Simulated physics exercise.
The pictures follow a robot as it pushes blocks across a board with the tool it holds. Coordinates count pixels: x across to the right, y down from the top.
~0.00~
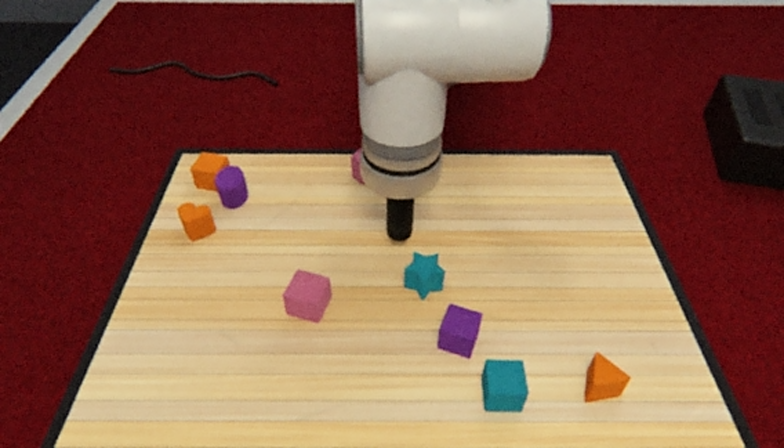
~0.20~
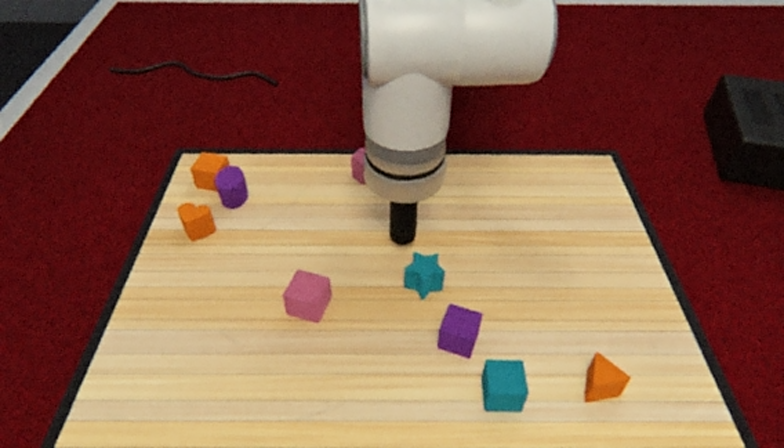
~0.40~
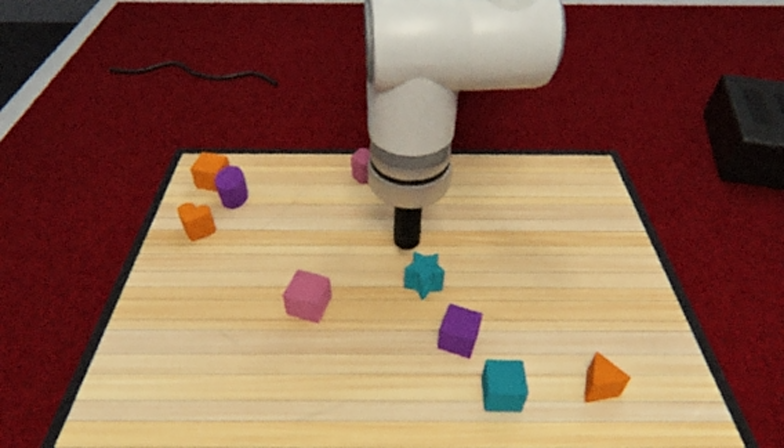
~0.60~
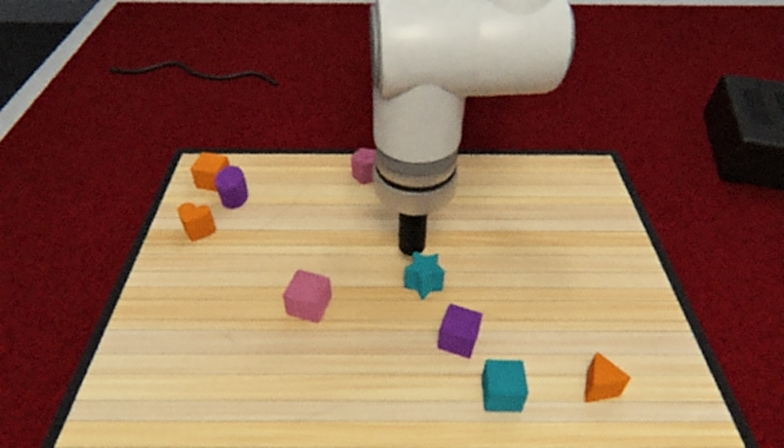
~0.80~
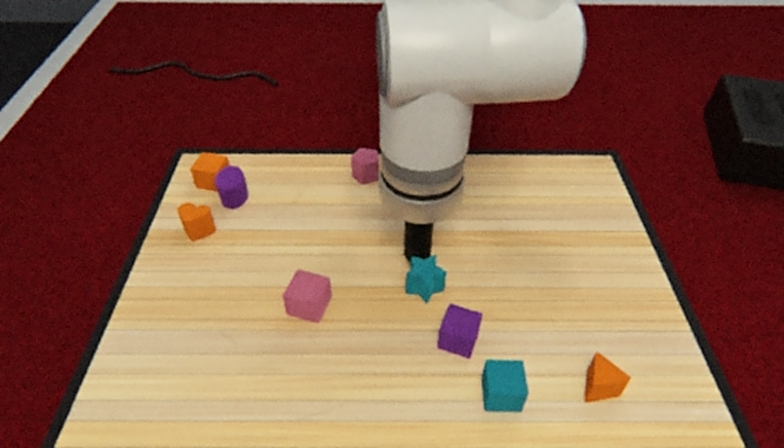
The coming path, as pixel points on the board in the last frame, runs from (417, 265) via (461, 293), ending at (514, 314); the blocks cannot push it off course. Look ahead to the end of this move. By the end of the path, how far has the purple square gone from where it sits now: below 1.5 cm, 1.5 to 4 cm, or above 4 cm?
Travels under 1.5 cm.
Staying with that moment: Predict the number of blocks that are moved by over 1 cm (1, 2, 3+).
The number of blocks that move over 1 cm is one.
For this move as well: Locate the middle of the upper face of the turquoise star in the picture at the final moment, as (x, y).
The answer is (441, 287).
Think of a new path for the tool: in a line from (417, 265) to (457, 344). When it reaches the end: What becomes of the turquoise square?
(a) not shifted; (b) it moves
b: It moves.
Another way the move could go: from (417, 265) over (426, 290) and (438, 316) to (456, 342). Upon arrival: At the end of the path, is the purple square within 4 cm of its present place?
No, that is not how it ends up.
The first path, step by step. One third of the way, tool at (447, 273); turquoise star at (437, 284), turned 30° clockwise.
Two thirds of the way, tool at (479, 292); turquoise star at (441, 287), turned 65° clockwise.
At the end, tool at (516, 304); turquoise star at (441, 287), turned 65° clockwise; purple square still.
